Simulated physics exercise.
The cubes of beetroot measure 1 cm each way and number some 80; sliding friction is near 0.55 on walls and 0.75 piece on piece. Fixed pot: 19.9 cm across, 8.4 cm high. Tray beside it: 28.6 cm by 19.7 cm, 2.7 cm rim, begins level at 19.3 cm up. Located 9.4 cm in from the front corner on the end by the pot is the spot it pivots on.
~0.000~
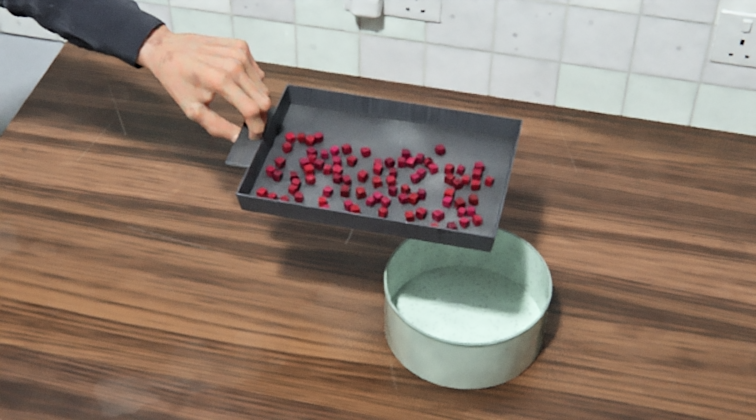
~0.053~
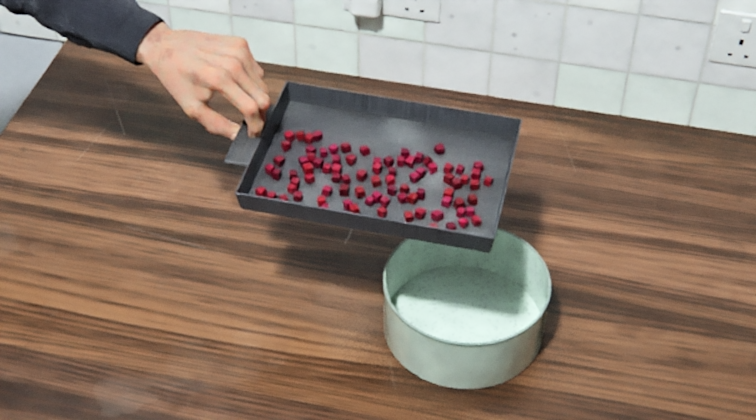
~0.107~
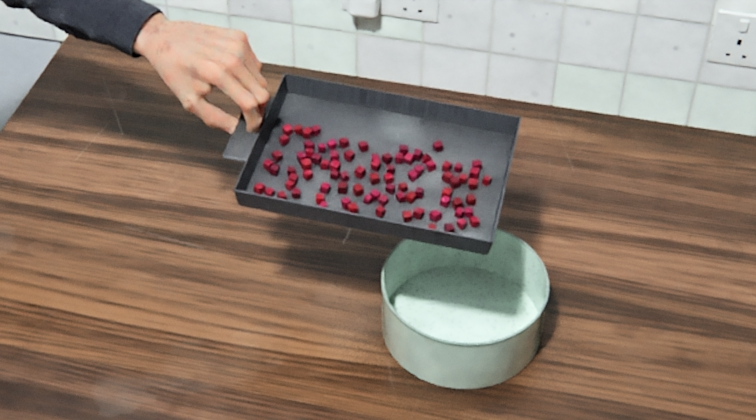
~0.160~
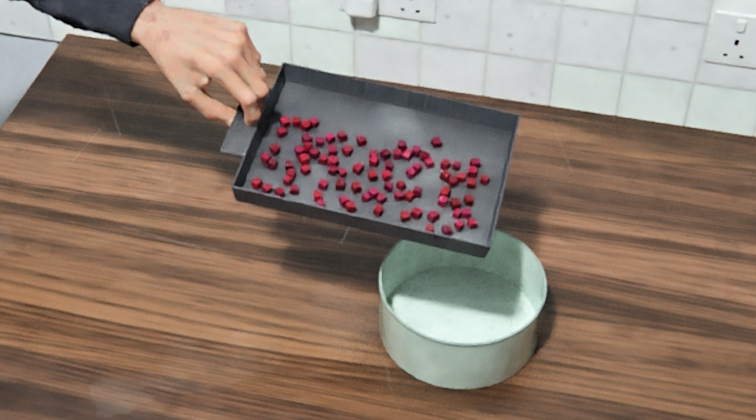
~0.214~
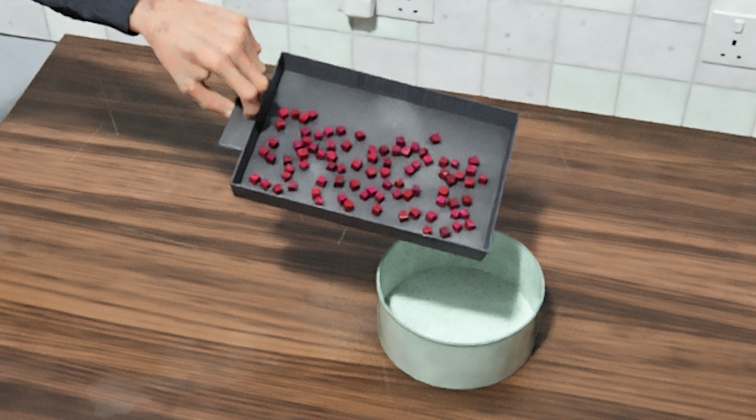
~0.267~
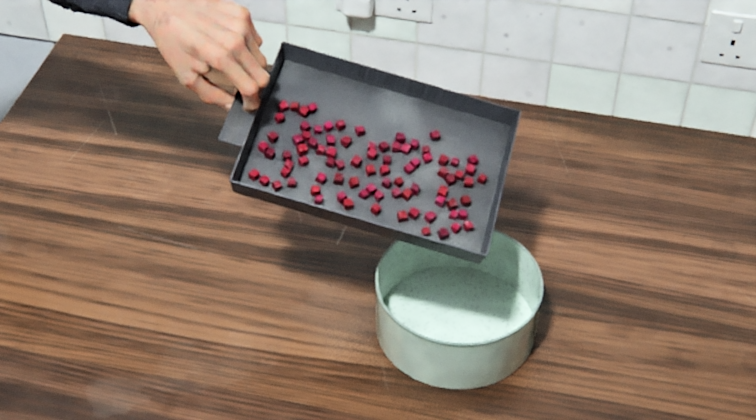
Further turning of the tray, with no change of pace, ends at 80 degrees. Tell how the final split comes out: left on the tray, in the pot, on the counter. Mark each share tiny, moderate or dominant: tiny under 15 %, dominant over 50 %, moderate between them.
Tray: Dominant, pot: Moderate, counter: Tiny.
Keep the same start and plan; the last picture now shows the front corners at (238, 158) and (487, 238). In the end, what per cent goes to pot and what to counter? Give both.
Pot 5; counter 30.
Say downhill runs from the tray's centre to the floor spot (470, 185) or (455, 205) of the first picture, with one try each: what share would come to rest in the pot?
Approximately 0 percent, then 20 percent.
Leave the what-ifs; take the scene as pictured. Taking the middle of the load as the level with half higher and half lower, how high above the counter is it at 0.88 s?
Some 18 cm.
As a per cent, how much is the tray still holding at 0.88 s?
Estimate: About 90 percent.
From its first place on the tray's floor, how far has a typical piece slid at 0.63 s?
Some 5 cm.
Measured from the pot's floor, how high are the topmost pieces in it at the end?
Some 1.0 cm.
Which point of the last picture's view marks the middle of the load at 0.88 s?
(437, 245) or thereabouts.
After 0.63 s, tilt 47 degrees; the tray holds 100 %, the pot 0 %.
After 0.88 s, tilt 68 degrees; the tray holds 90 %, the pot 0 %.
After 1.23 s, tilt 80 degrees; the tray holds 70 %, the pot 25 %.
At rest (2.2 s), tray 65 %, pot 30 %, counter 5 %.
